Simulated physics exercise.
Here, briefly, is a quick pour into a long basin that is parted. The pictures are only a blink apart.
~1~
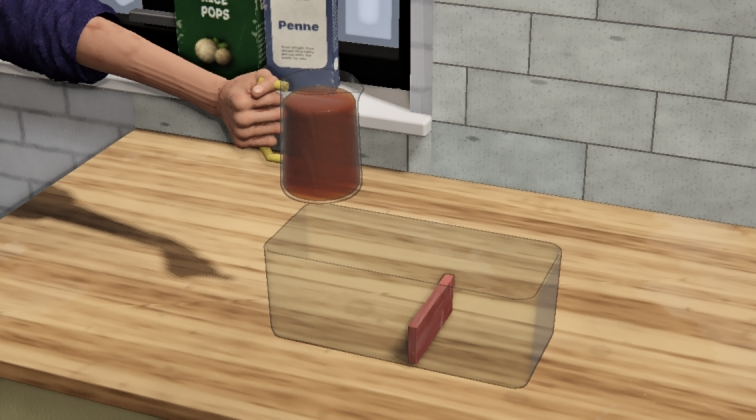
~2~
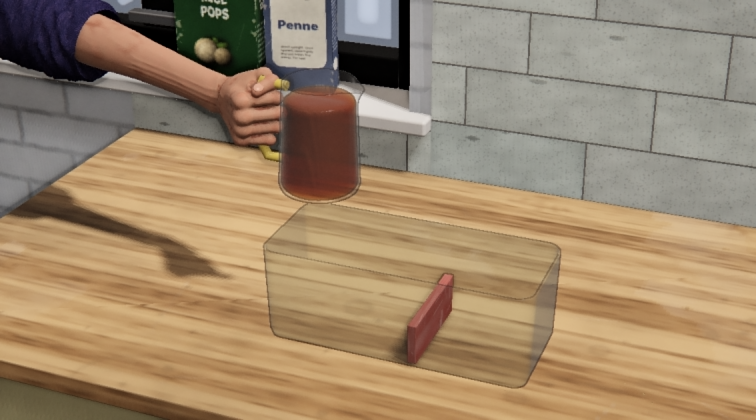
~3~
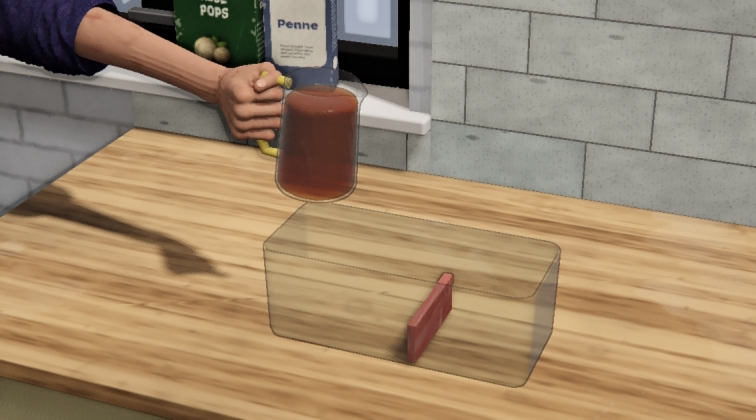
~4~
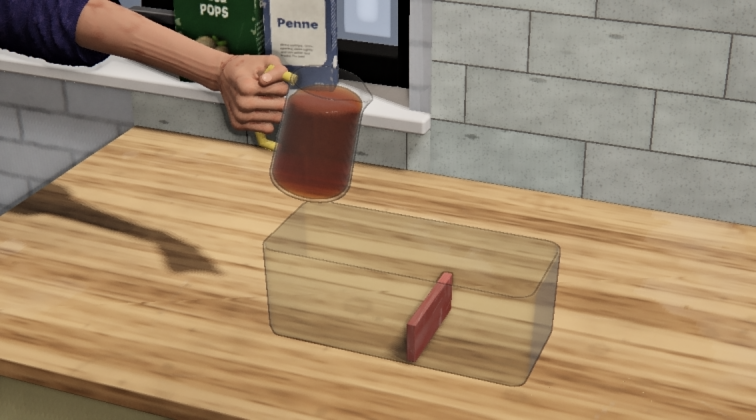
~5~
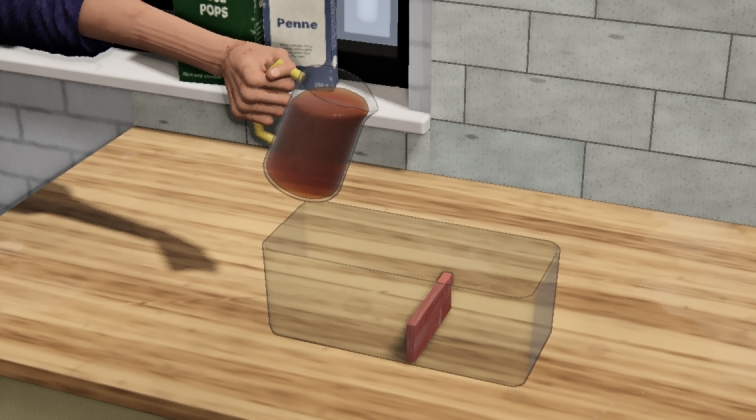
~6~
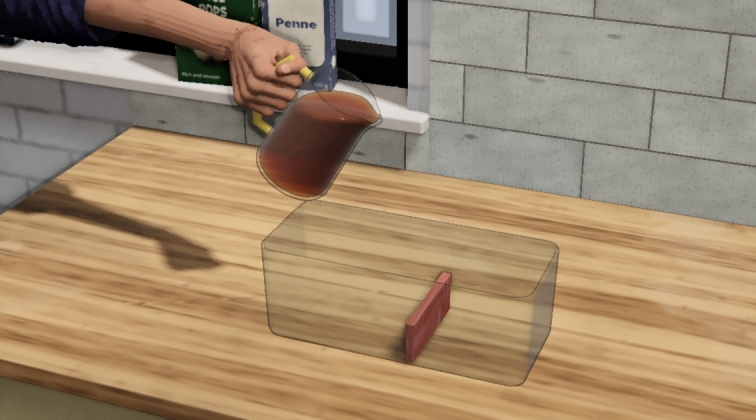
A glass pitcher of reddish-brown tea, held by a hand on its yellow handle, starts upright and tilts gradually to the right above a long, clear basin with a red divider, while the basin stays still on the wooden counter.
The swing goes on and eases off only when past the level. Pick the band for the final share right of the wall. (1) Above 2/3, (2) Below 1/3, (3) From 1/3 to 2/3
3, from 1/3 to 2/3.
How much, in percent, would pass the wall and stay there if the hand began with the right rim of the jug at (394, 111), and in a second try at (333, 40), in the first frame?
First try: Near 95 percent; second try: Near 5 percent.
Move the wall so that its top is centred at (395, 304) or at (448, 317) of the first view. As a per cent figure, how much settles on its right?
95 per cent, then 15 per cent, roughly.
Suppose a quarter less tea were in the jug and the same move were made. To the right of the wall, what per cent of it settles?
It comes to near 25 per cent.
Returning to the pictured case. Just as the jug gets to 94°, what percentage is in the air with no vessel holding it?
Airborne fraction: Approx. 20 %.
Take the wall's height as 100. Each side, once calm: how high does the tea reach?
Left part: 30 per cent; right part: 30.
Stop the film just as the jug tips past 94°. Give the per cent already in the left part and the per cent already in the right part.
Roughly 0 per cent on the left, roughly 10 per cent on the right.
A moment on, the jug is tipped on its side and 72 per cent is still to pour, 2 is left of the wall and 8 right of it.
Next, the jug is tipped right over and 22 per cent is still to pour, 28 is left of the wall and 32 right of it.
Then the jug is tipped right over and 3 per cent is still to pour, 50 is left of the wall and 43 right of it.
Later the jug is tipped right over and 0 per cent is still to pour, 56 is left of the wall and 43 right of it.
In the end 56 per cent lies left of the wall, 44 right of it and 1 outside.
